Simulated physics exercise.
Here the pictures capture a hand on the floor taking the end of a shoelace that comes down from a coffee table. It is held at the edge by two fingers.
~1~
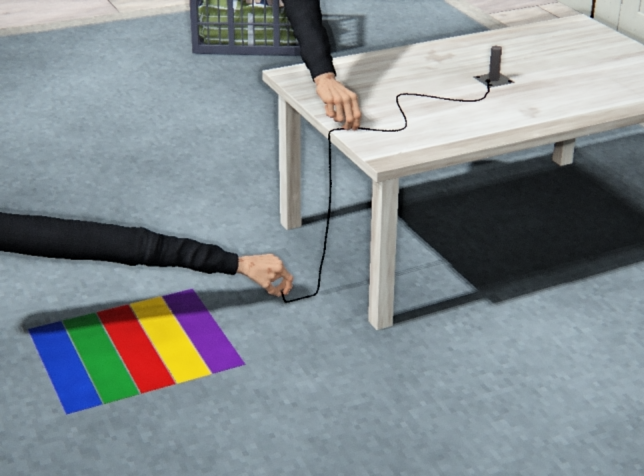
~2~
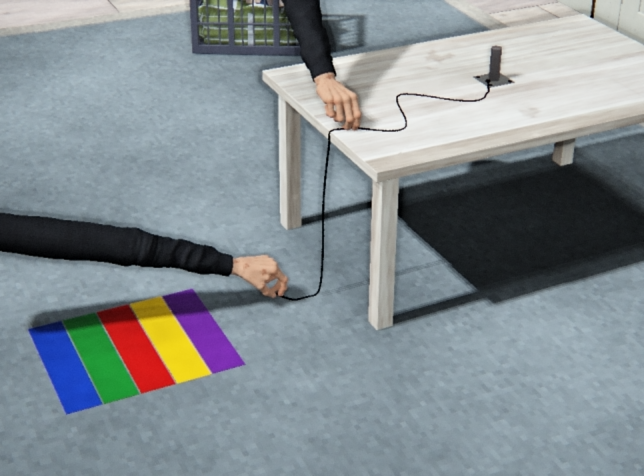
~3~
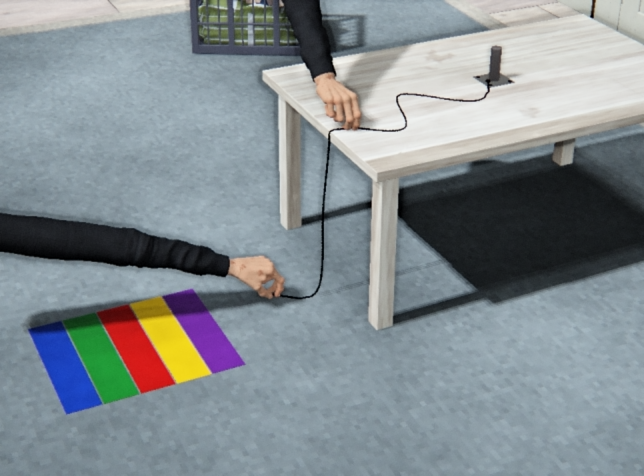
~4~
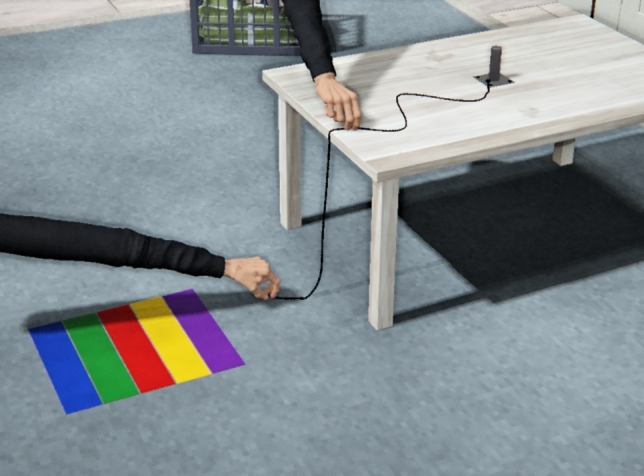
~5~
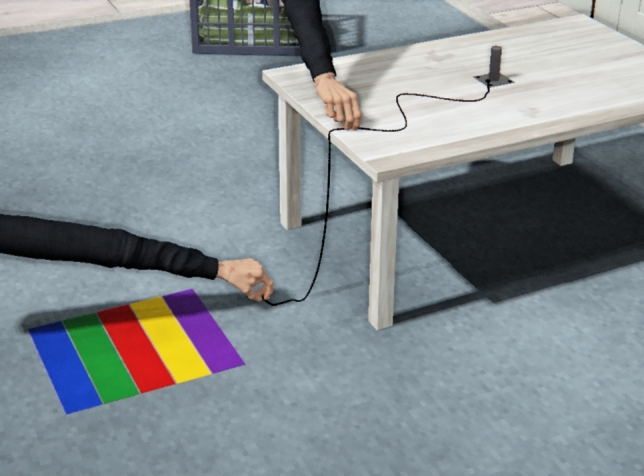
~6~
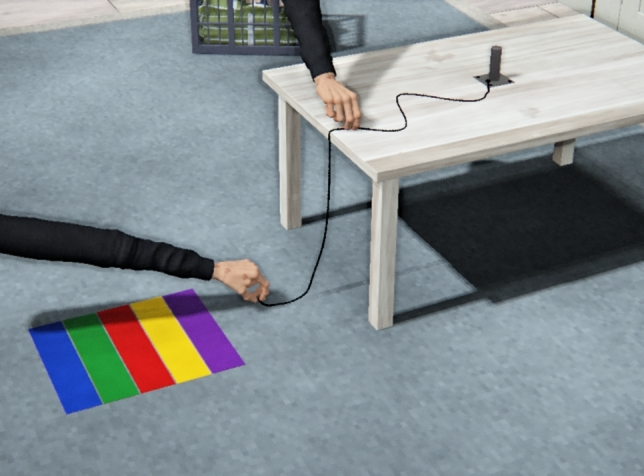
To begin with, a hand near the floor grips the end of a dark shoelace hanging from a pale coffee table, where another hand presses it at the edge. The lower hand then draws the end slightly left toward the purple stripe of a colourful mat, while the upper hand stays still.
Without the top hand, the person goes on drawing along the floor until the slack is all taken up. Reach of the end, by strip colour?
Blue.
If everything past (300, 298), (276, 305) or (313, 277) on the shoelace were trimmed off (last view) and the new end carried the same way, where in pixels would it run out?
First (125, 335), then (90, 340), then (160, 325).
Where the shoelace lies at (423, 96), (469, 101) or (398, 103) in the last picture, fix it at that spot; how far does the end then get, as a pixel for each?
First try around (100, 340), second around (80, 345), third around (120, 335).
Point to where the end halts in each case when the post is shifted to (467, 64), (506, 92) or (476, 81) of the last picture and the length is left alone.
Pixels, try by try: About (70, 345), (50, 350), (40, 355).
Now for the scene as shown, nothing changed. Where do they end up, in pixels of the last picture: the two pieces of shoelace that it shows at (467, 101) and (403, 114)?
Final positions are (438, 95) and (345, 123), in that order.
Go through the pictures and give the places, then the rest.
End (282, 292); purple (220, 354); yellow (185, 364); red (150, 373); green (114, 383); blue (77, 393), in the first frame.
End (277, 294); shoelace through (486, 96) (415, 95) (406, 124) (336, 131) (323, 204) (321, 278), in the second frame.
End (273, 295), in the third frame.
End (269, 296); shoelace through (486, 96) (415, 95) (406, 124) (336, 131) (325, 204) (320, 279), in the fourth frame.
End (263, 297), in the fifth frame.
End (258, 298); shoelace through (486, 96) (415, 95) (406, 124) (336, 131) (328, 204) (312, 279), in the sixth frame.
Soon after, end near (130, 331); over red.
After that, end near (87, 342); over green.
At the stop, end near (60, 349); over blue. It gets as far as the blue strip.
